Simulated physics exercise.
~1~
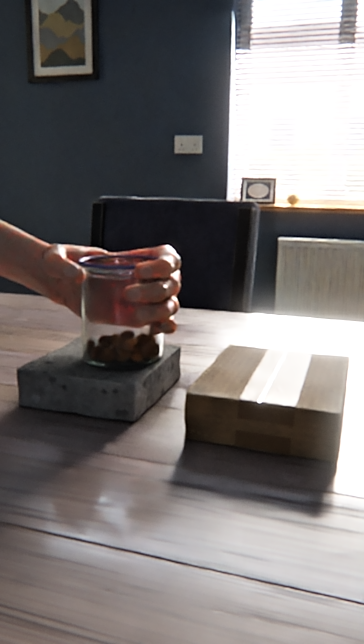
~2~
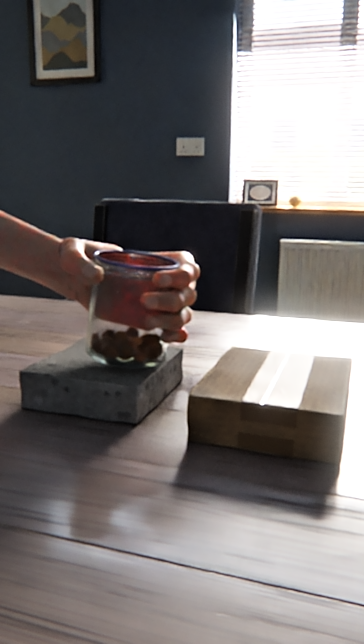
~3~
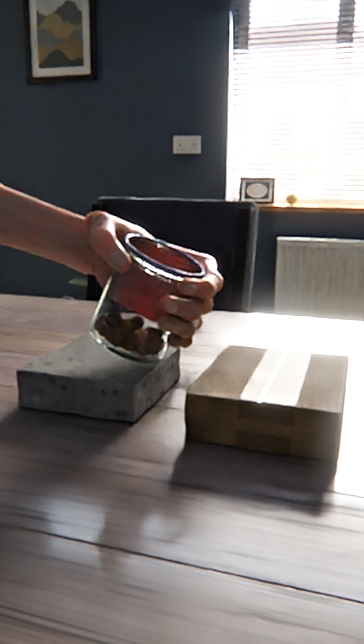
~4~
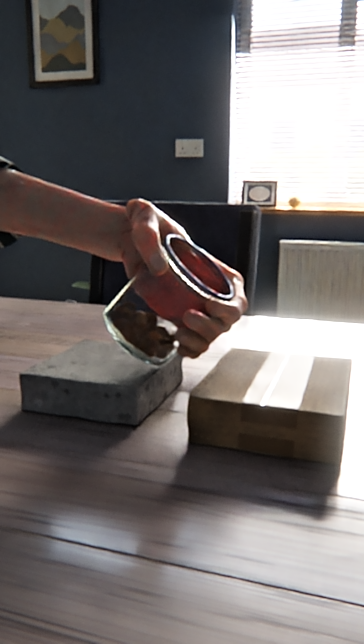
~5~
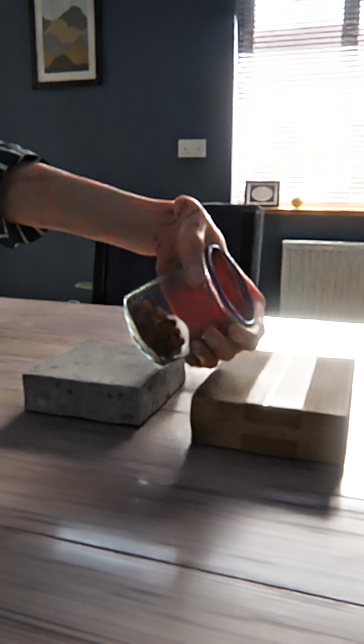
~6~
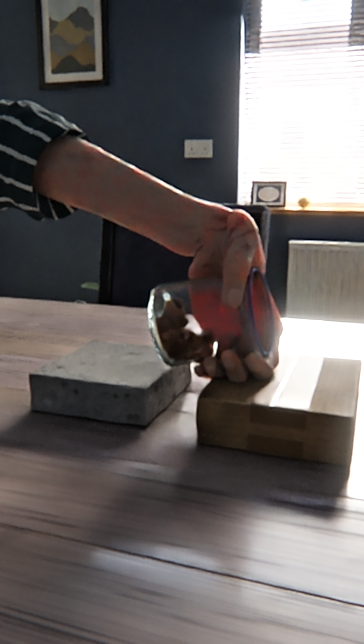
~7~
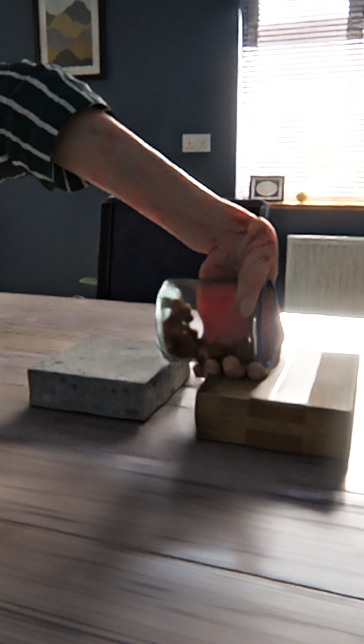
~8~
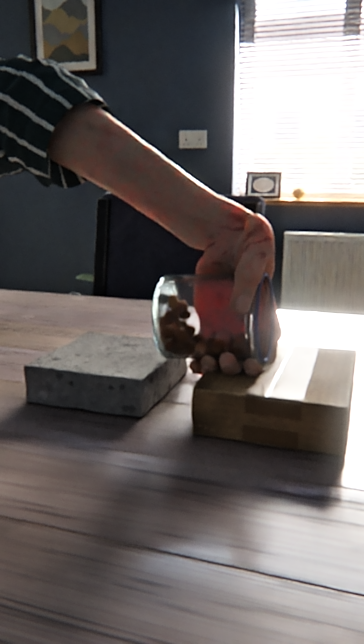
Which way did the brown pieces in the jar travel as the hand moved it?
They travelled to the right, carried inside the jar from above the grey slab towards the brown box.
